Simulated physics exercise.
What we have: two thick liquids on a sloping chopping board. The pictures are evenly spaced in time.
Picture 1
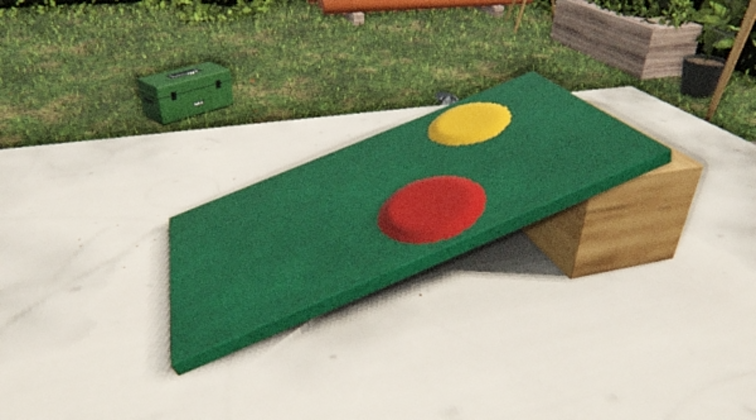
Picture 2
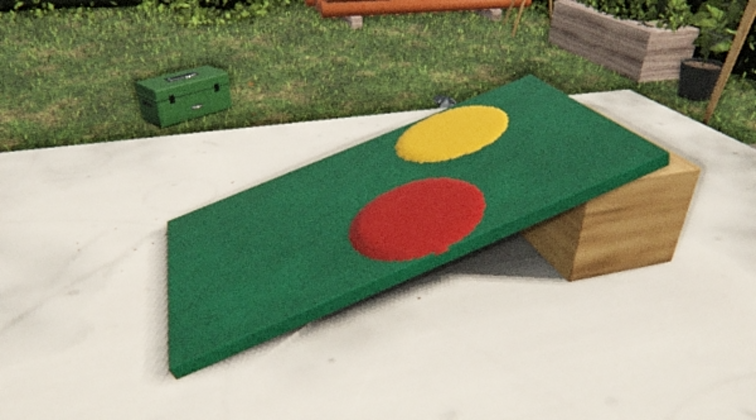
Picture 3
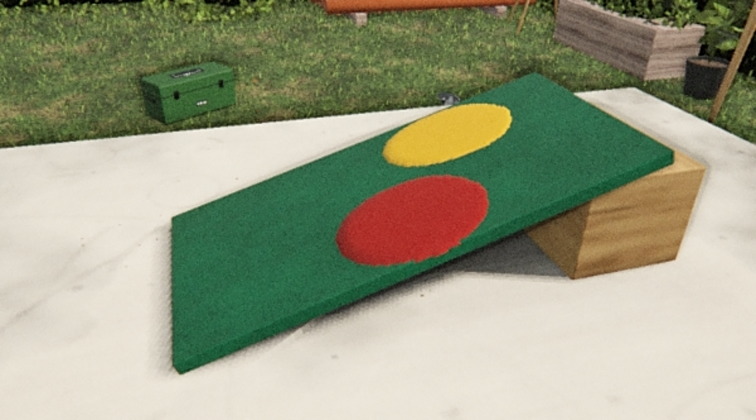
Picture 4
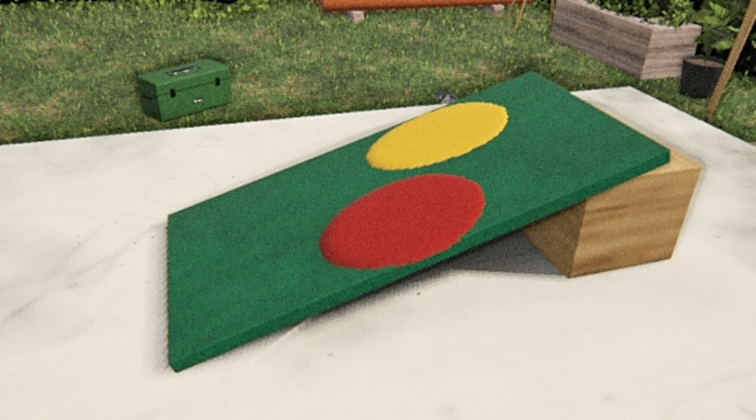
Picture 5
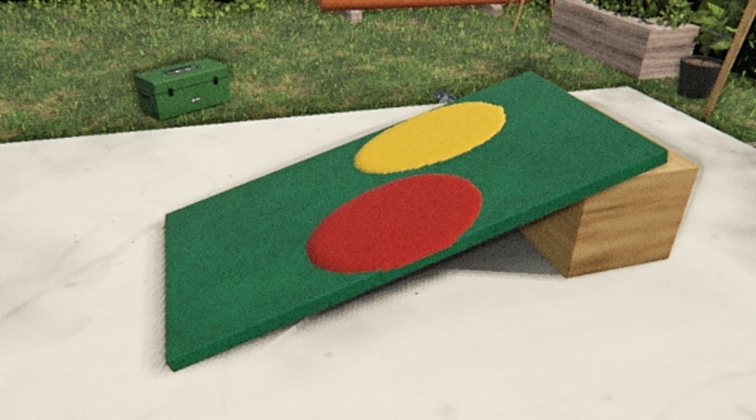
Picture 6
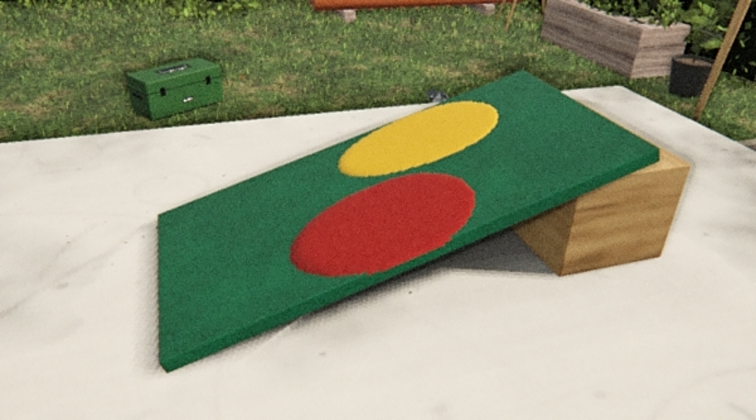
On a garden patio, red and yellow patches of thick liquid spreading slowly down a sloping green board propped on a wooden block.
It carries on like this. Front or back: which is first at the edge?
It is the front one.
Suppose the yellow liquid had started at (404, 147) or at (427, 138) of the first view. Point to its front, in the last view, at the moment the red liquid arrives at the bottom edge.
At about (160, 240), and at (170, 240).
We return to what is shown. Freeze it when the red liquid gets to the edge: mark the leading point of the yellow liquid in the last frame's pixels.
Roughly at (224, 214).
A moment on, the red liquid is close to the edge; the yellow liquid is three quarters of the way down.
When it is over, the red liquid is at the low edge; the yellow liquid is three quarters of the way down.
